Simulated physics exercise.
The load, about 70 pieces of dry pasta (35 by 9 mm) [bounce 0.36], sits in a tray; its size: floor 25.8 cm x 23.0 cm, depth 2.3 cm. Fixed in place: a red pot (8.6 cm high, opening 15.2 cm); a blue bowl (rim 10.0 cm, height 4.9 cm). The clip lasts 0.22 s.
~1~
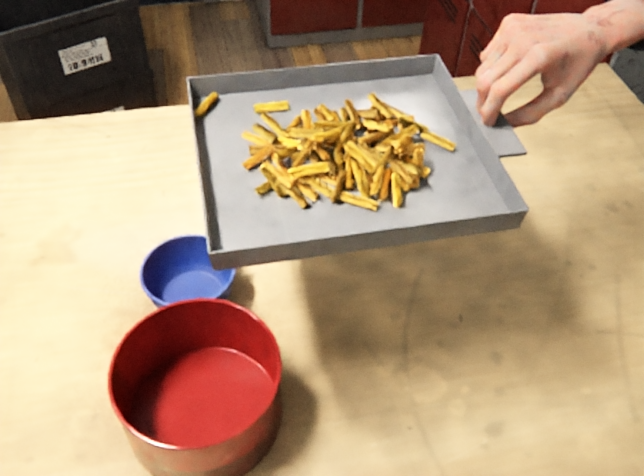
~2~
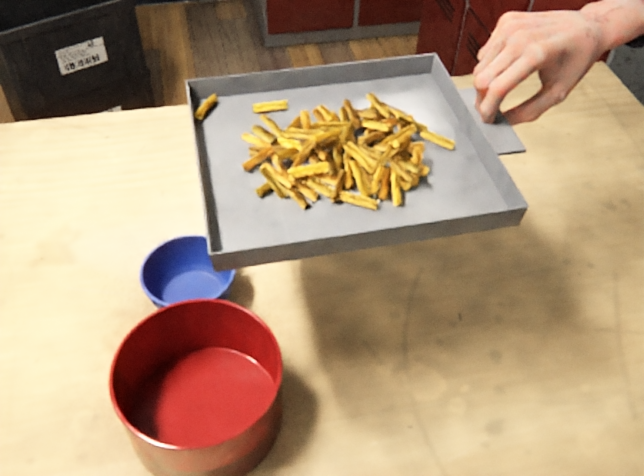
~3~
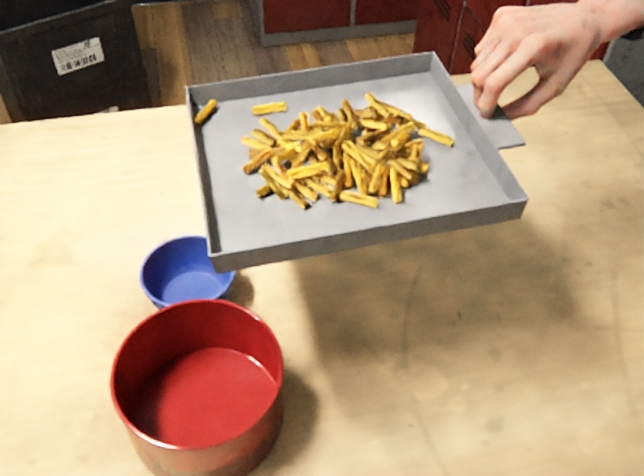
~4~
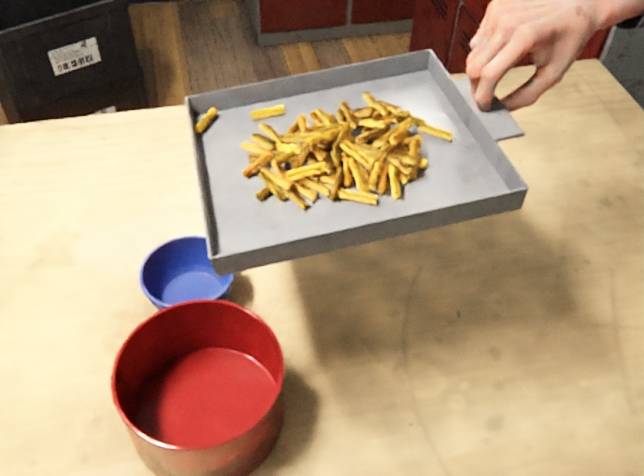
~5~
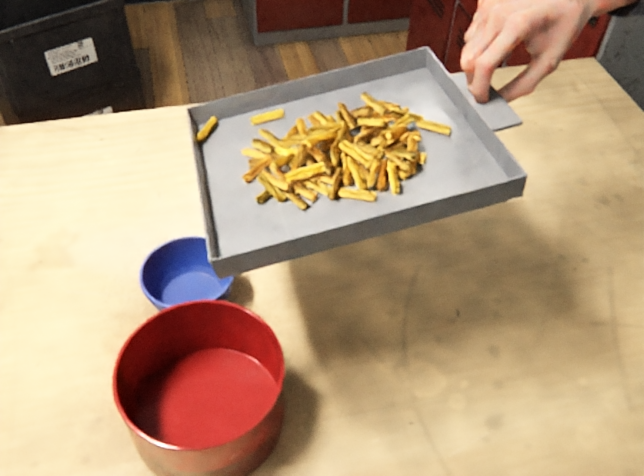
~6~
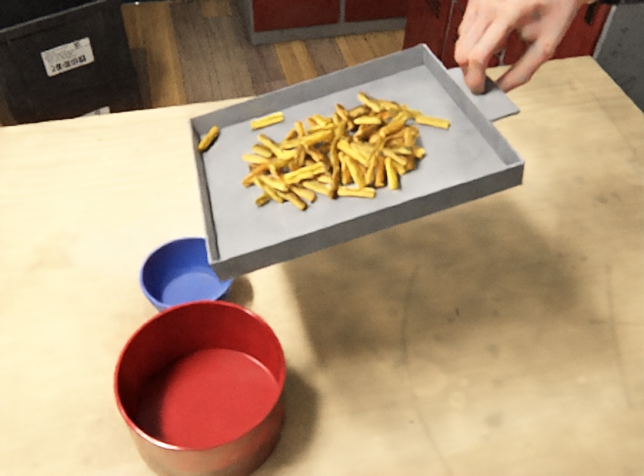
A gray tray holding a loose pile of yellow pasta pieces gradually tilts as a hand grips its handle at the upper right, while a red pot and a blue bowl stay still on the wooden table below.
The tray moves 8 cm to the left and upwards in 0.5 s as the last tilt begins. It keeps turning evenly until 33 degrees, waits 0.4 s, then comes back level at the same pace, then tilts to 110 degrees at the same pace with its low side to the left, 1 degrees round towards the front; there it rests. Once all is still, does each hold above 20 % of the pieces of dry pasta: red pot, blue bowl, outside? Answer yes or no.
Red pot no, blue bowl no, outside yes.
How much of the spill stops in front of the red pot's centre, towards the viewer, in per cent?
Some 0 per cent.
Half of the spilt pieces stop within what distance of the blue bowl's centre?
Some 10 cm.
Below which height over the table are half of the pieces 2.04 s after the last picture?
Roughly 16 cm.
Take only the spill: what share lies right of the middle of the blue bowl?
About 100 per cent.
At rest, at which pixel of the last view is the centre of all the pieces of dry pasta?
Near (248, 287).
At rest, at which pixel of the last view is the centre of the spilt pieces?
Around (253, 278).
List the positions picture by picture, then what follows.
Tray at (375, 232); tilt 0 degrees; leading edge at (197, 154); middle of the load at (327, 137); red pot at (195, 367); blue bowl at (188, 269), in the first picture.
Tray at (375, 231); tilt 1 degrees; leading edge at (197, 156); middle of the load at (326, 137), in the second picture.
Tray at (375, 228); tilt 3 degrees; leading edge at (196, 160); middle of the load at (325, 138), in the third picture.
Tray at (373, 224); tilt 7 degrees; low side back left; leading edge at (196, 166); middle of the load at (323, 138), in the fourth picture.
Tray at (371, 219); tilt 11 degrees; low side back left; leading edge at (197, 173); middle of the load at (347, 149), in the fifth picture.
Tray at (369, 214); tilt 15 degrees; low side back left; leading edge at (198, 181); middle of the load at (346, 149); red pot at (200, 368); blue bowl at (187, 271), in the sixth picture.
Then, 0.79 s after the last picture, tilt 27 degrees; tray 100 %; middle of all pieces on or above the table near (264, 161).
Then, 1.44 s after the last picture, tilt 22 degrees; tray 100 %; middle of all pieces on or above the table near (213, 135).
Then, 2.04 s after the last picture, tilt 77 degrees; tray 100 %; middle of all pieces on or above the table near (233, 165).
Then, 2.62 s after the last picture, tilt 110 degrees; blue bowl 15 %, outside 85 %; middle of all pieces on or above the table near (239, 283).
In the end, tray 0 %, red pot 0 %, blue bowl 15 %, outside 85 %.
